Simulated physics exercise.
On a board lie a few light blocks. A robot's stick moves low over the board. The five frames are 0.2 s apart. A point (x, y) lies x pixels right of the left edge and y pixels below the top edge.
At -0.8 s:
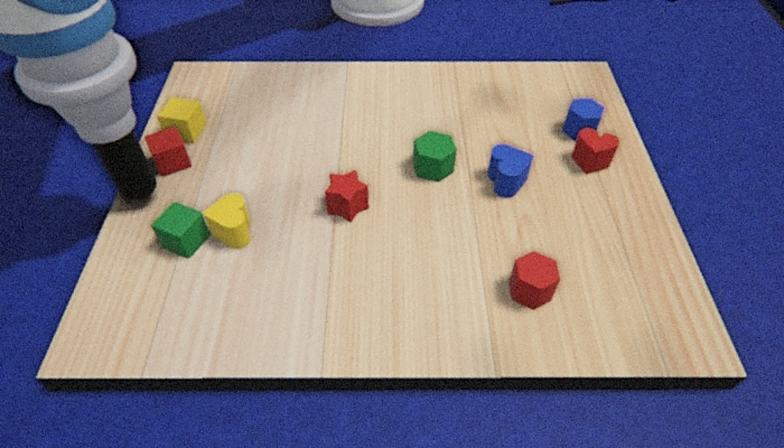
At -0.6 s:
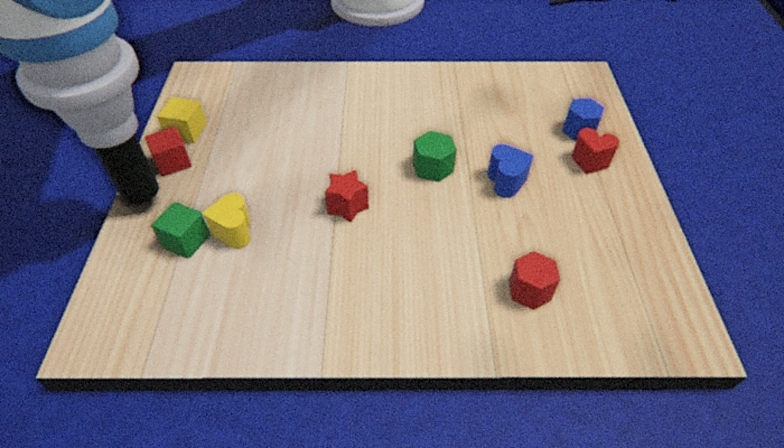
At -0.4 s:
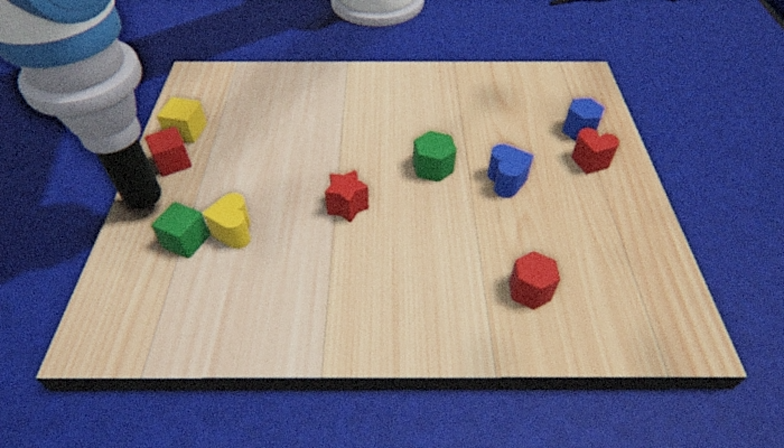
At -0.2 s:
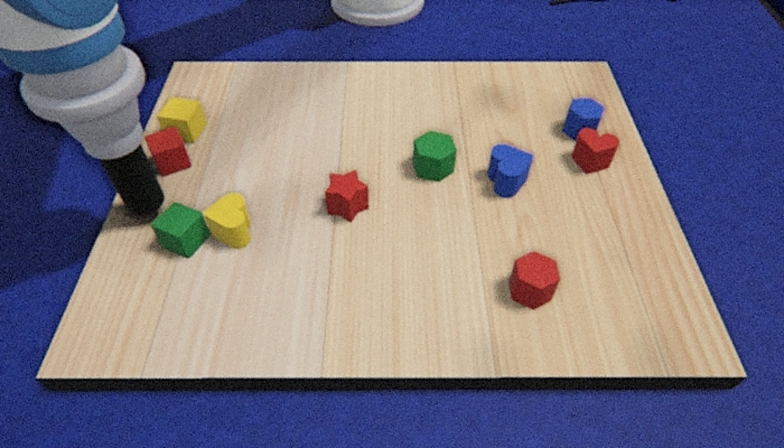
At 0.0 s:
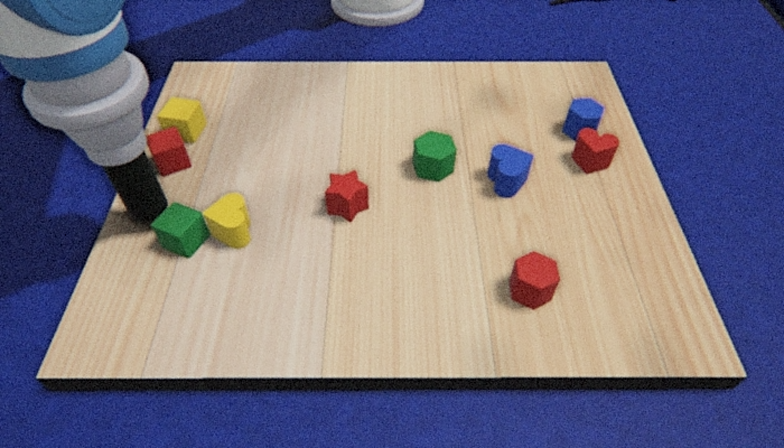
At first, a robot arm's dark stick rests low at the left edge of a wooden board scattered with red, green, blue and yellow blocks. The stick then creeps slightly down and to the right, drawing close to the green square block, while all the blocks stay still.
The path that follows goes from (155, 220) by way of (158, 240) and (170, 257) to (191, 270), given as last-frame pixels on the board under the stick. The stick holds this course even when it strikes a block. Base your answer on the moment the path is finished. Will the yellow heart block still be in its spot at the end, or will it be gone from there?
The block in question is displaced by the end.
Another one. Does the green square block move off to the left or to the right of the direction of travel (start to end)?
The left.
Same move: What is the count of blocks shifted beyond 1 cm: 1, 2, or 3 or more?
Number moved: 2.
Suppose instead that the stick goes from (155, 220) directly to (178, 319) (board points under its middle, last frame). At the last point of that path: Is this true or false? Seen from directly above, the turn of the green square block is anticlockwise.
True
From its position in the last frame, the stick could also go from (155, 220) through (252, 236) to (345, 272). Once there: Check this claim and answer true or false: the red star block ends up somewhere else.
It is false.
On the path given first. Halfway along, stick at (158, 240); green square block at (192, 229), turned 40° anticlockwise; yellow heart block at (236, 209).
At the end, stick at (187, 260); red square block not moved; green square block at (227, 234), turned 85° anticlockwise; yellow heart block at (247, 207), turned 10° anticlockwise.
